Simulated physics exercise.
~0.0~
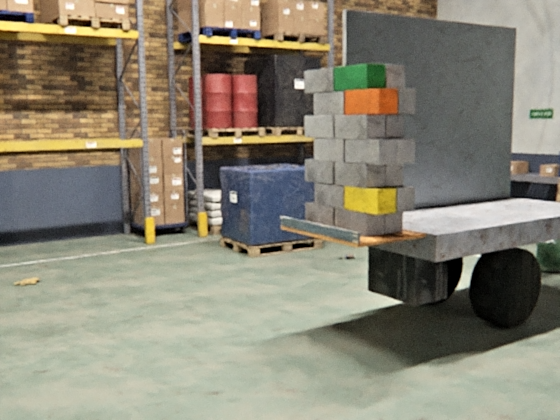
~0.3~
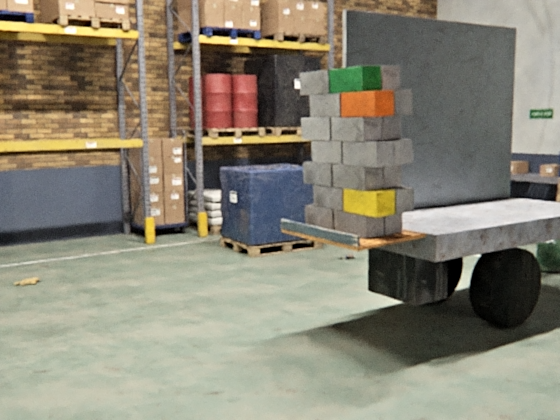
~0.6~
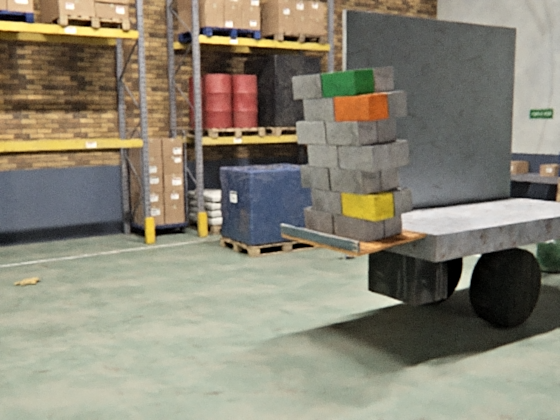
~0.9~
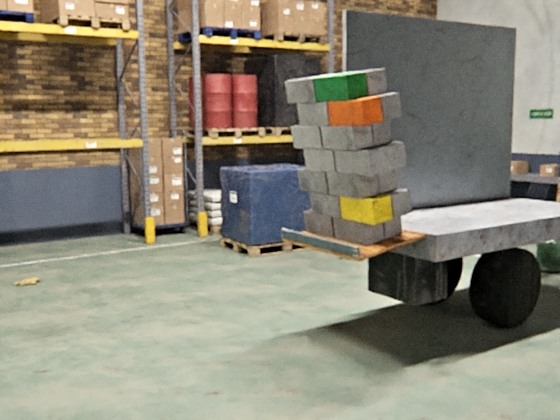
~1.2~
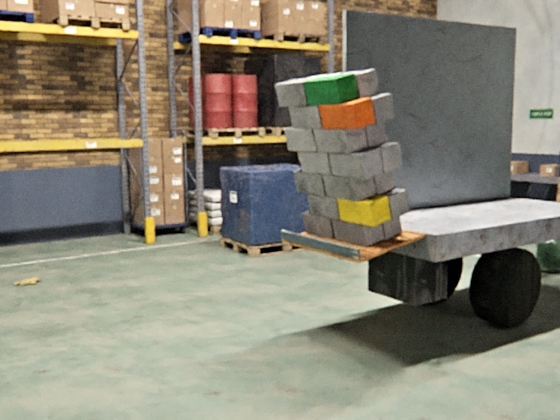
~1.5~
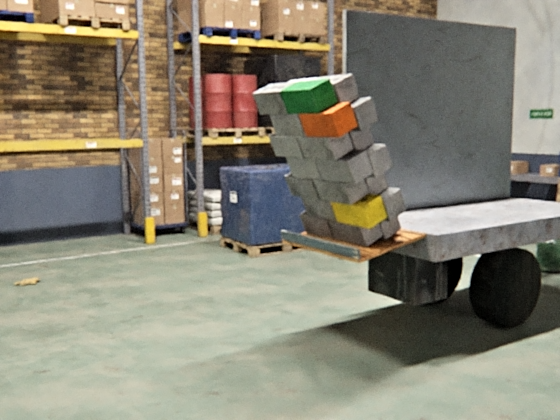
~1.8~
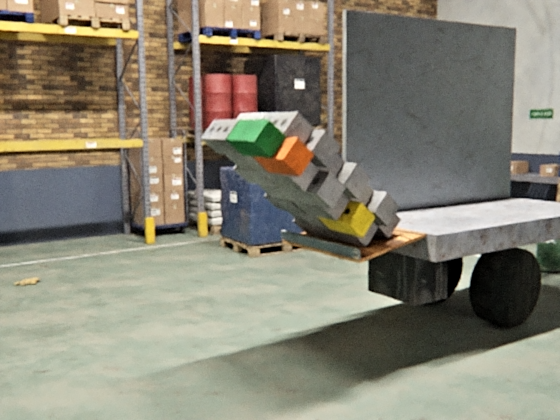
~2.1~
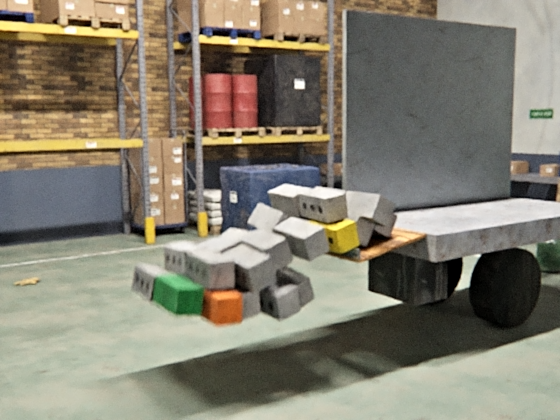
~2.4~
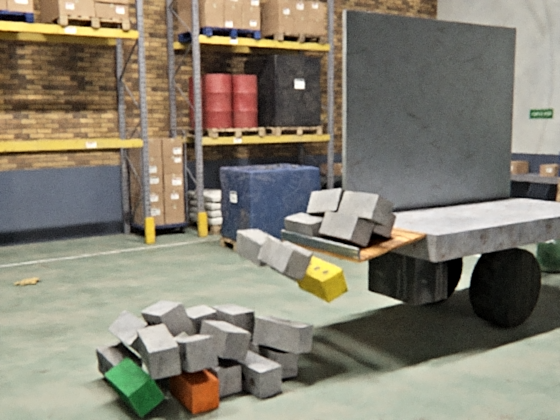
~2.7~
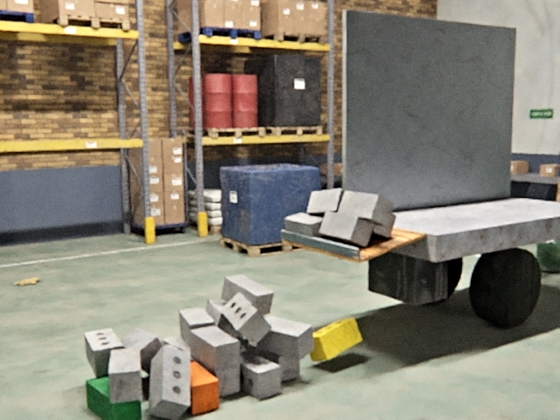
A stack of concrete blocks leans left on a drooping platform and mostly topples off.
